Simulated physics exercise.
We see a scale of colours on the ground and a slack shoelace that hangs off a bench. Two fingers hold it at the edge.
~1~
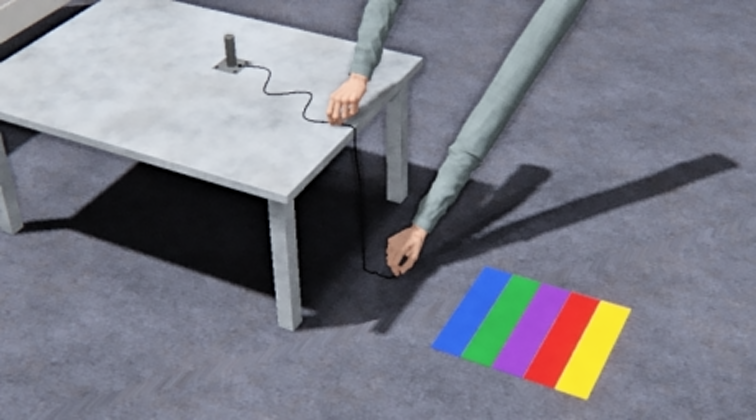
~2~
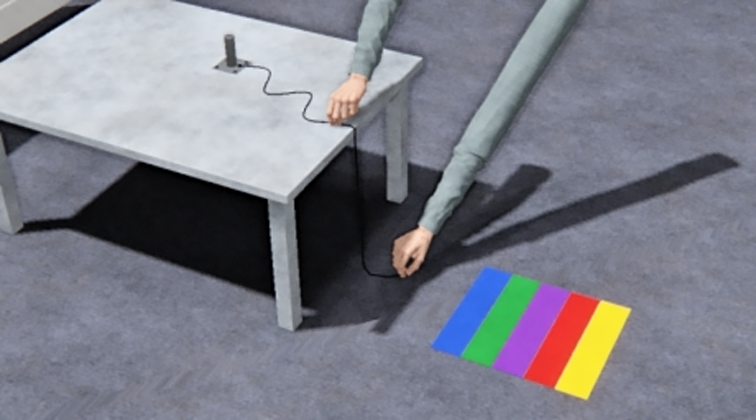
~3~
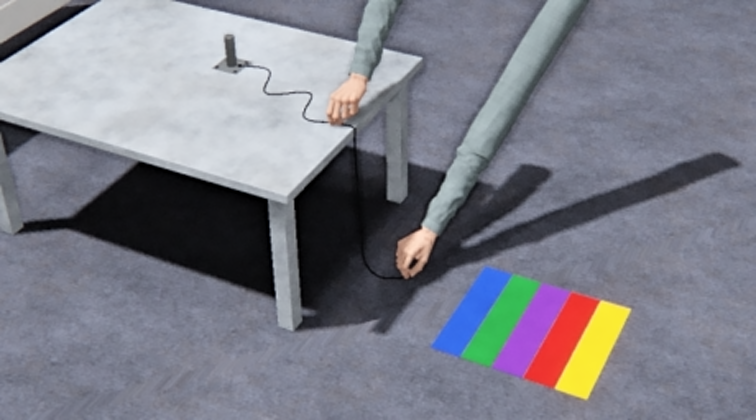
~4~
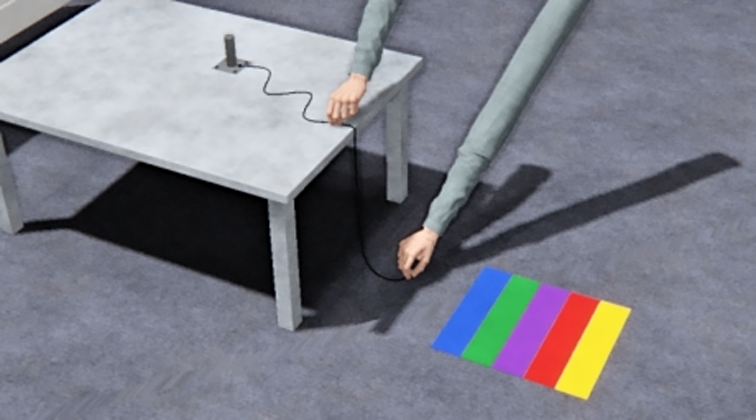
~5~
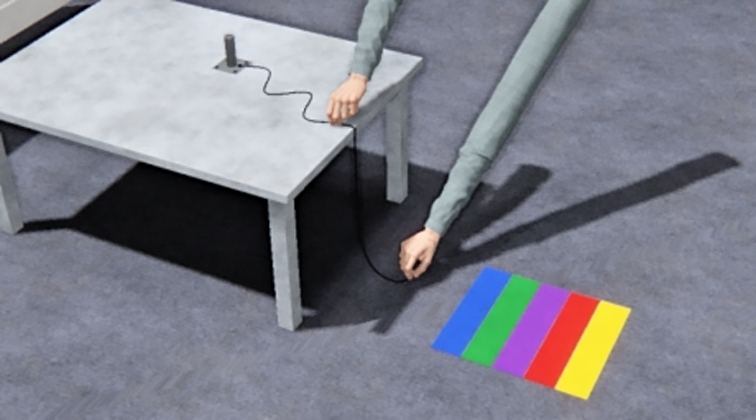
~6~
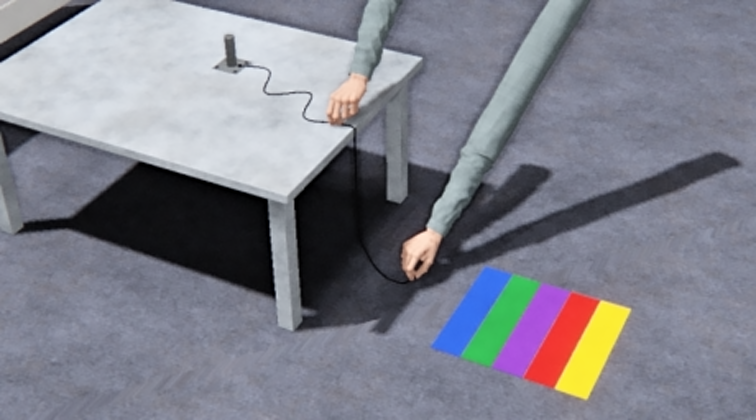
On a gray floor beside a pale table, a black cord runs slackly from a small post across the tabletop and over the edge, where one hand pins it. A second hand holds the hanging end low, shifts it slightly right toward the coloured stripes, then barely moves.
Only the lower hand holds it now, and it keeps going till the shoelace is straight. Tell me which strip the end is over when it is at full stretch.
It is over the red strip.
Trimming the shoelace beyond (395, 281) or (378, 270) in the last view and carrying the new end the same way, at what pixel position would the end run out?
Pixel positions, in order: (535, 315), (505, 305).
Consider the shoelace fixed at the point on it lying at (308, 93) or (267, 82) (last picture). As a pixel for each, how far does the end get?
Roughly (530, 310), then roughly (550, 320).
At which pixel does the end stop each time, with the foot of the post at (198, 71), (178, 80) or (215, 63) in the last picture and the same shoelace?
You'd find it around (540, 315), then (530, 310), and finally (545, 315).
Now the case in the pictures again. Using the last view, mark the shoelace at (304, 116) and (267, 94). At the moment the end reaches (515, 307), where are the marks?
To (367, 124) and (301, 90).
Soon after, end near (514, 307); over green.
Then, end near (549, 318); over purple.
At full stretch, end near (569, 324); over red. Over red.
